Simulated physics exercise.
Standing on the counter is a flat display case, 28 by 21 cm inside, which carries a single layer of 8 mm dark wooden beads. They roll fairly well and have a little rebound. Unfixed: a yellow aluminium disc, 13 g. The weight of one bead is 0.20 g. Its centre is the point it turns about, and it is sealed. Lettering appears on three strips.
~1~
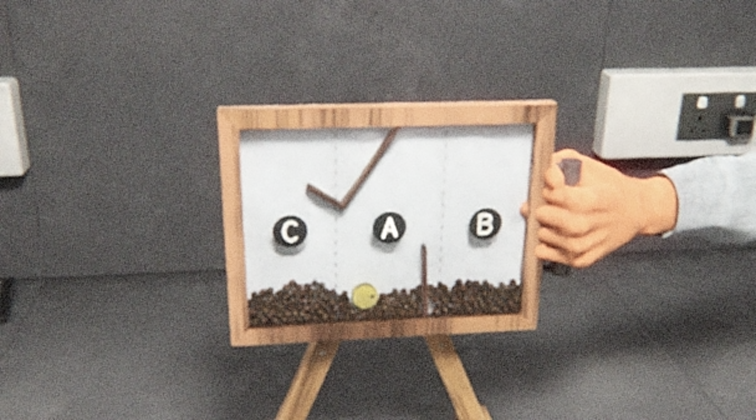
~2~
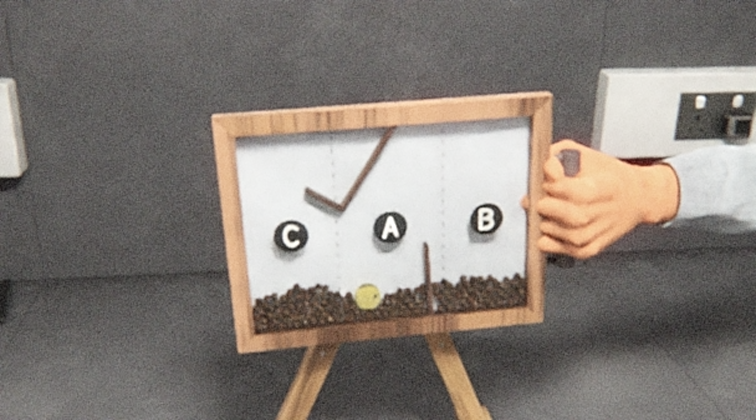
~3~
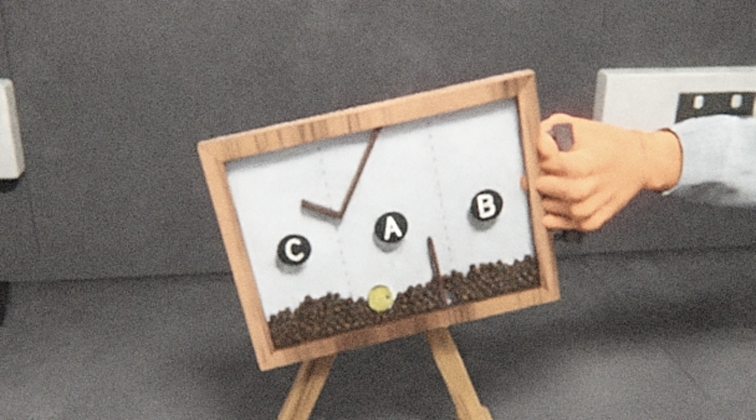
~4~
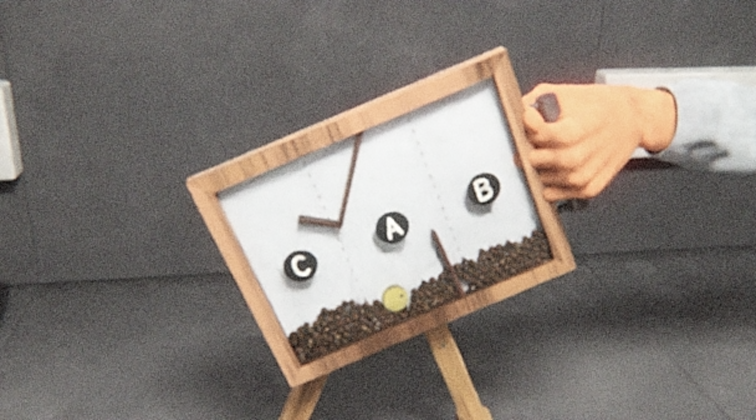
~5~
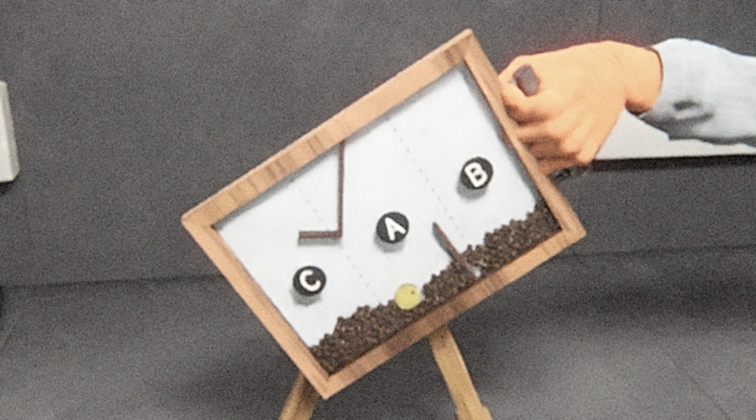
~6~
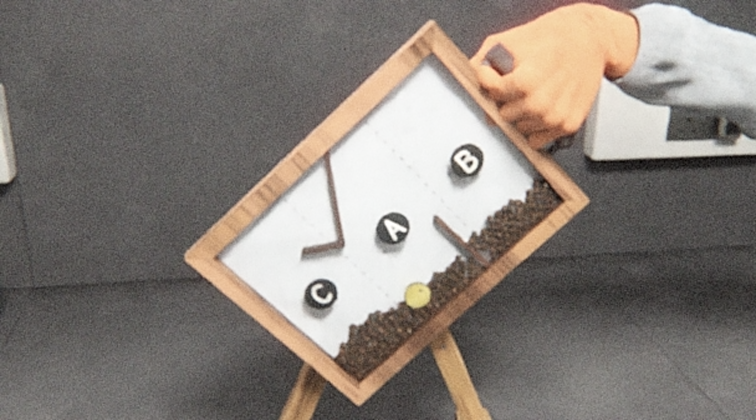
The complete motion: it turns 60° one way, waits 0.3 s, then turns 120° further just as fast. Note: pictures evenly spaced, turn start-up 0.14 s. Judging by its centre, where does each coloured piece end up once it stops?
C.
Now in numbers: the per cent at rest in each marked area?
Strip A holds 40, strip B holds 10 and strip C holds 50.
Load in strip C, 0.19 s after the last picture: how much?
Share: Near 45 per cent.
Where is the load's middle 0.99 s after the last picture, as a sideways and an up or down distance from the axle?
Some 7 cm right and 2 cm below.
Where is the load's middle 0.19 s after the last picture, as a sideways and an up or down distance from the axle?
Roughly 6 centimetres to the right and 6 centimetres below.
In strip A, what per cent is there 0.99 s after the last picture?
I'd say near 15 in a hundred.
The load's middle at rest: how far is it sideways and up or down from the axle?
Some 4 cm right and 8 cm below.
Then, 0.19 s later than the last picture, it stands 60° anticlockwise; the beads' middle is 6 cm right of and 6 cm below the centre; A 25 %, B 30 %, C 45 %; yellow disc in C.
Then, 0.99 s later than the last picture, it stands 120° anticlockwise; the beads' middle is 7 cm right of and 2 cm below the centre; A 15 %, B 20 %, C 60 %; yellow disc in C.
Then, 1.49 s later than the last picture, it stands 180° anticlockwise; the beads' middle is 5 cm right of and 7 cm below the centre; A 30 %, B 10 %, C 60 %; yellow disc in C.
At rest 2.3 s after the last picture, it stands 180° anticlockwise; A 40 %, B 10 %, C 50 %; yellow disc in C.
